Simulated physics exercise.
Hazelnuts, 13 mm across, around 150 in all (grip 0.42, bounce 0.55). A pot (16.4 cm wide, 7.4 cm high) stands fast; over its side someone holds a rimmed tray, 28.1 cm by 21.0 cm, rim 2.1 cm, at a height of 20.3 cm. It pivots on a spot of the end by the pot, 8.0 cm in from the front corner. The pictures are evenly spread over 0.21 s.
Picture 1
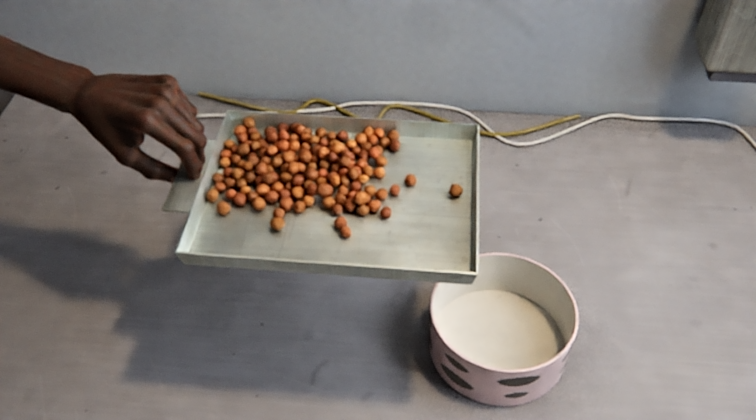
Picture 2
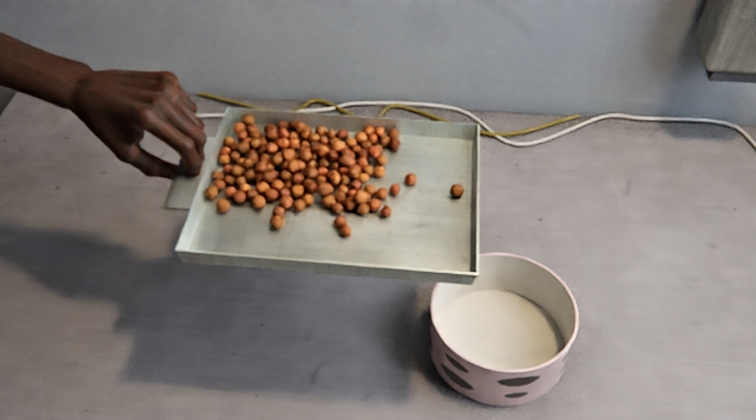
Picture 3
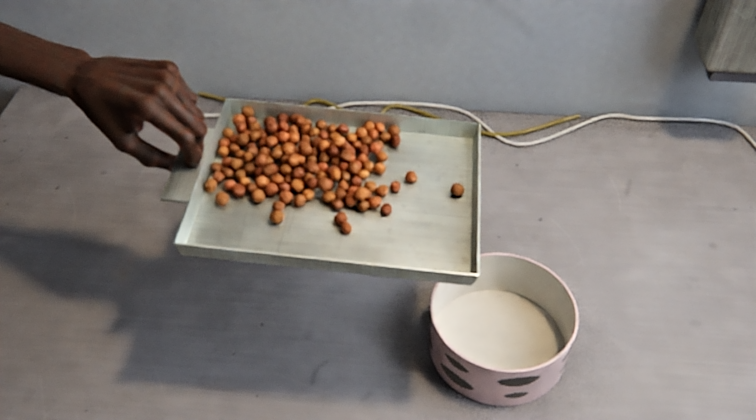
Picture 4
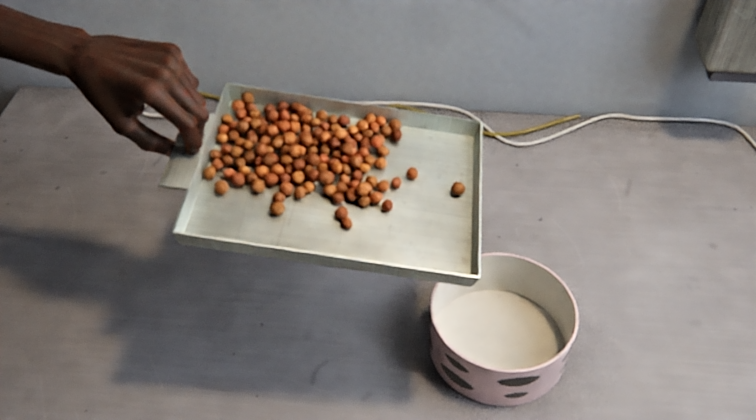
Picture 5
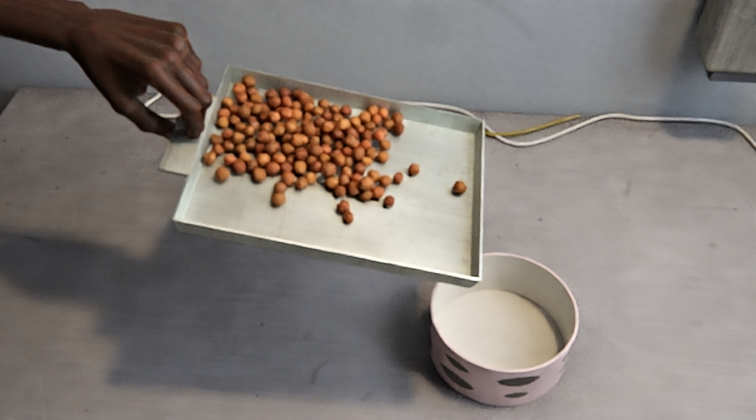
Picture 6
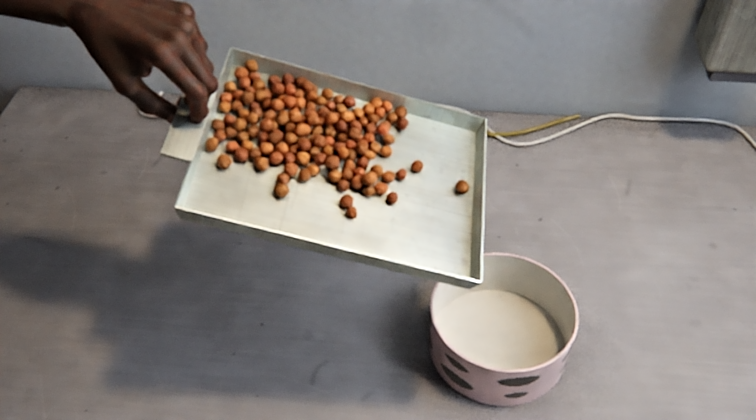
A hand lifts the left end of a tray of round brown nuts, tilting it rightward.
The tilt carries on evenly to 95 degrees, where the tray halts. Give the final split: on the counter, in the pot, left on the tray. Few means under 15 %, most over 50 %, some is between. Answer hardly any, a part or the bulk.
Counter: A part, pot: The bulk, tray: Hardly any.
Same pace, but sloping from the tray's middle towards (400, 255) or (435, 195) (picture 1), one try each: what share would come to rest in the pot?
Some 25 and 40 per cent.
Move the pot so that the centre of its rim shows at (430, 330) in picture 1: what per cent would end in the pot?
About 25 per cent.
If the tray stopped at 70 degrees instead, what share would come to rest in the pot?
It would be near 30 per cent.
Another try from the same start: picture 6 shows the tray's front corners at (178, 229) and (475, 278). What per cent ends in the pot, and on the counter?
Pot 40, counter 60.
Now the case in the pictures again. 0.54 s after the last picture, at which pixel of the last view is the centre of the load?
At about (503, 270).
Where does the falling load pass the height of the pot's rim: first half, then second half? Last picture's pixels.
At about (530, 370), then at (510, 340).
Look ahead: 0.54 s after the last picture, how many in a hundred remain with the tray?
About 55 per cent.
Then, 0.32 s after the last picture, tilt 55 degrees; the tray holds 100 %, the pot 0 %.
Then, 0.54 s after the last picture, tilt 80 degrees; the tray holds 55 %, the pot 5 %.
Then, 0.87 s after the last picture, tilt 95 degrees; the tray holds 5 %, the pot 40 %.
In the end, counter 45 %, pot 55 %, tray 0 %.
